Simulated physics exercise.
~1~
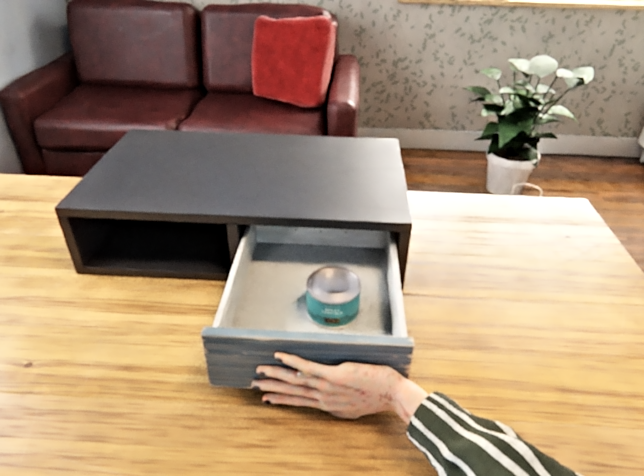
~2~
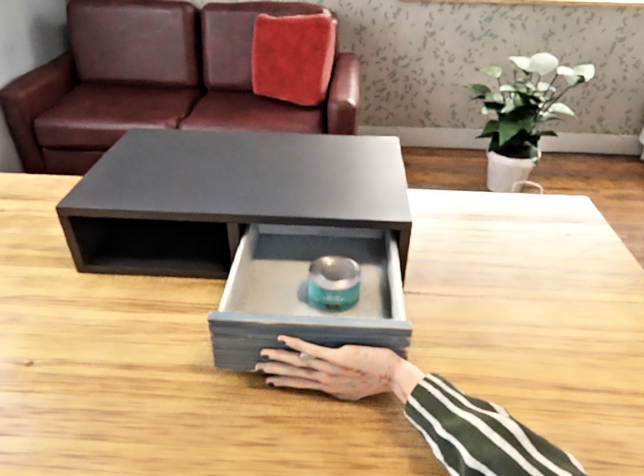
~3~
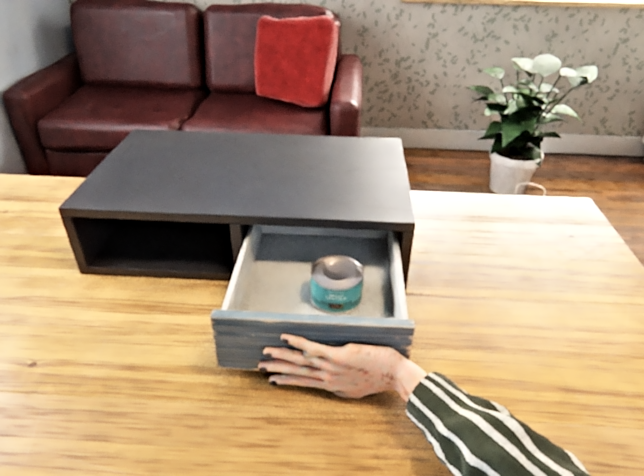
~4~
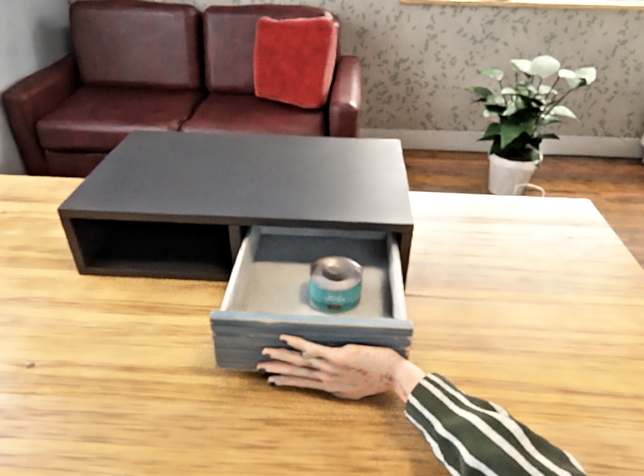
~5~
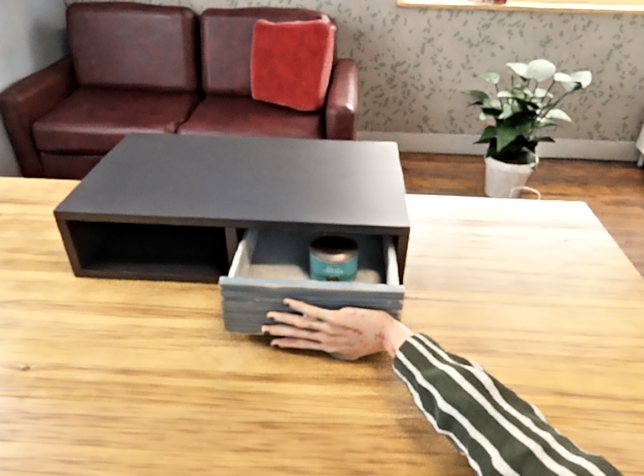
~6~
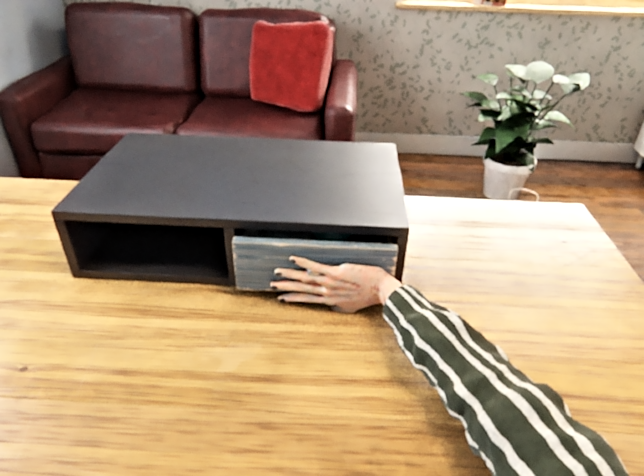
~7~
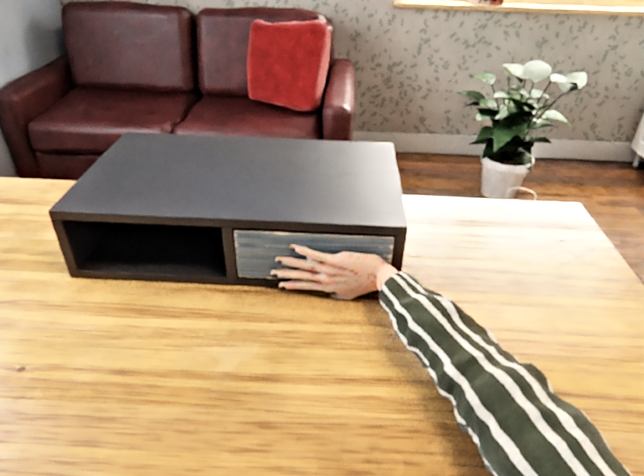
A hand in a dark sleeve with white stripes rests against the front of an open grey-blue drawer, seen from slightly above a light wooden table. The drawer sits in the right side of a low black chest with an empty compartment on its left, and a turquoise pot stands inside it. Behind are a dark red leather sofa with a bright red cushion and, to the right, a white-flowered plant. The hand eases the drawer inward, pauses, then pushes it further, carrying the pot out of sight. Finally the drawer sits flush, fingers still on its front.
